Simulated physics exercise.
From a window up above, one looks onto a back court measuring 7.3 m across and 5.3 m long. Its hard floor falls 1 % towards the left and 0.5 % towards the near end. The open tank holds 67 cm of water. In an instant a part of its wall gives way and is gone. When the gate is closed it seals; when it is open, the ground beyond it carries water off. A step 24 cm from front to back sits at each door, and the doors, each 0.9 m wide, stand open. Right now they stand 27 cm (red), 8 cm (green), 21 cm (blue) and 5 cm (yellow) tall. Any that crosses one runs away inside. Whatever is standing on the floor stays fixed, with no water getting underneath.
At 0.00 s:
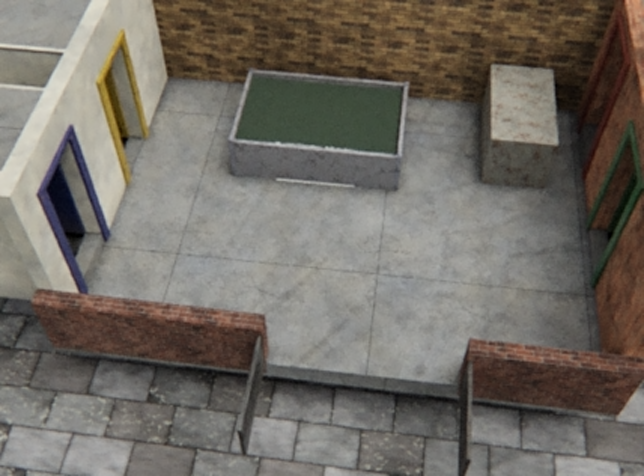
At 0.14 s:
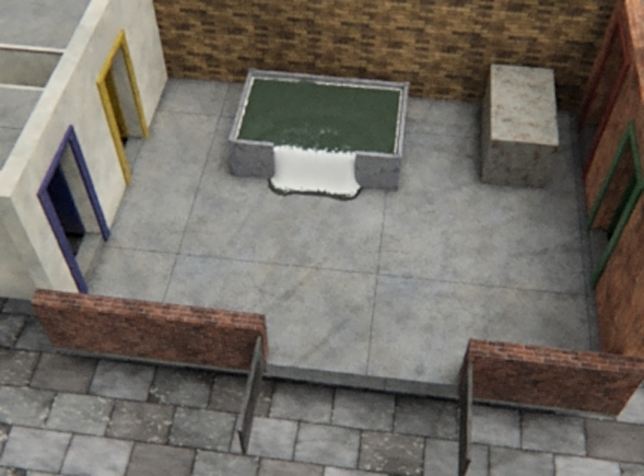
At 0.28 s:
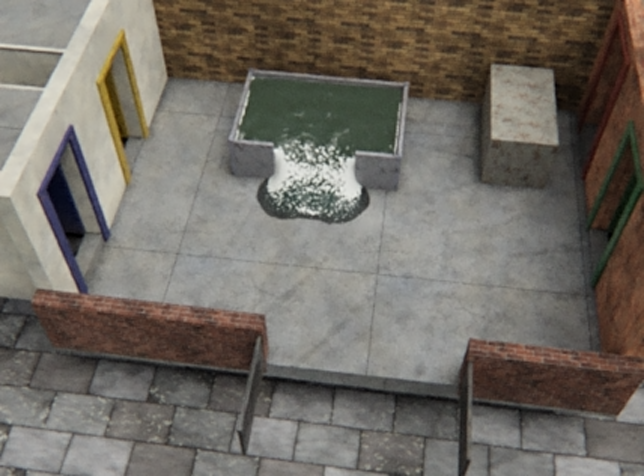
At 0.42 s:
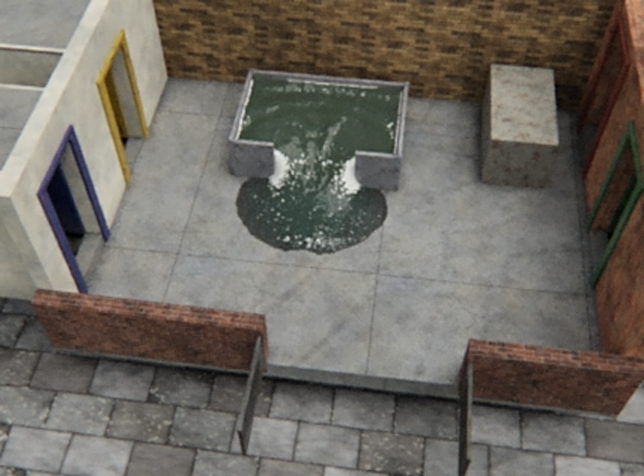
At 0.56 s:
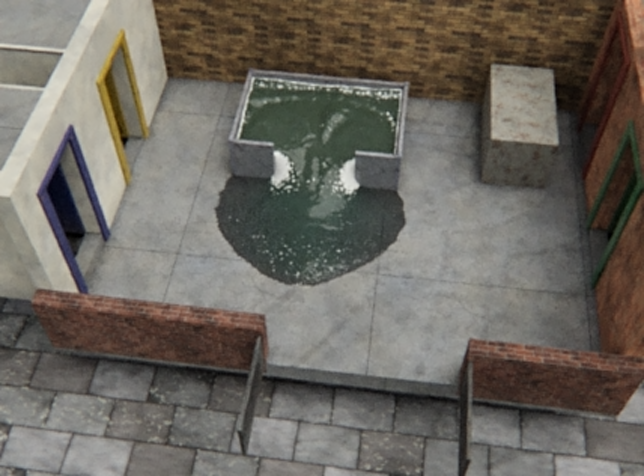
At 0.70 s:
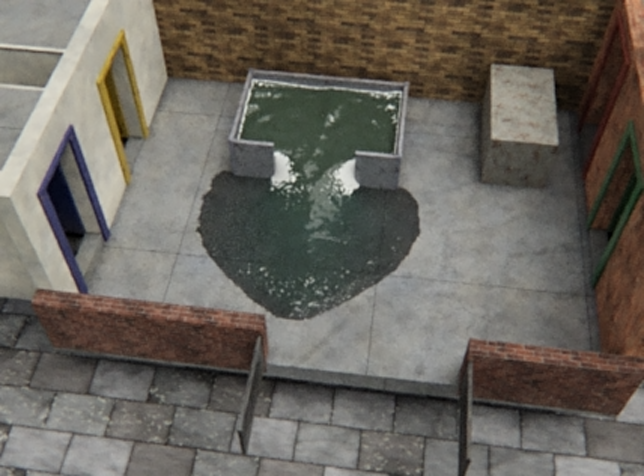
The footage shows an open tank of dark green water in a walled court; part of its near wall disappears, and water pours through the gap with white foam, spreading across the grey floor in a widening dark pool.
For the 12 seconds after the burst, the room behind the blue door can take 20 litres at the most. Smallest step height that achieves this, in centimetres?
13.5 cm.
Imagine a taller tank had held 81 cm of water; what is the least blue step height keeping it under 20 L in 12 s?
Minimum height: Approx. 17 cm.
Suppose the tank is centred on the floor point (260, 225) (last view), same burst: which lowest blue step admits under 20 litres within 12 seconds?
Some 22 cm.
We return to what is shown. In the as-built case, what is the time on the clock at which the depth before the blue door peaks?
Roughly 2.6 s.
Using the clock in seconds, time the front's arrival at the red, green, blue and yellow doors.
Red not in the 12 s, green 4.5 s, blue 2.0 s, yellow 3.6 s.
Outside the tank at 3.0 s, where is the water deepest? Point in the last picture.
About (73, 326).
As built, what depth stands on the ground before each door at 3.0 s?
Red door 0 cm, green door 0 cm, blue door 17 cm, yellow door 0 cm.
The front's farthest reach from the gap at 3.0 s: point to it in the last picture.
Near pixel (598, 385).
After 1.4 s water covers 35 % of the floor, deepest (32 cm) near (317, 192); it has not reached the blue door.
After 3.0 s water covers 45 % of the floor, deepest (30 cm) near (73, 326); 17 cm at the blue door, 0 litres in over its 21 cm step.
After 12.0 s water covers 80 % of the floor, deepest (10 cm) near (118, 208); 7 cm at the blue door, 1 litre in over its 21 cm step.
At the blue door as built, the water arrived by 2.1 s and peaked near 18 cm at 2.6 s.
Run again over the same 12 s with other heights there, 28 litres in over 12.5 cm, 7 litres over 16.5 cm. The limit of 20 litres is kept from about 13.5 cm up.
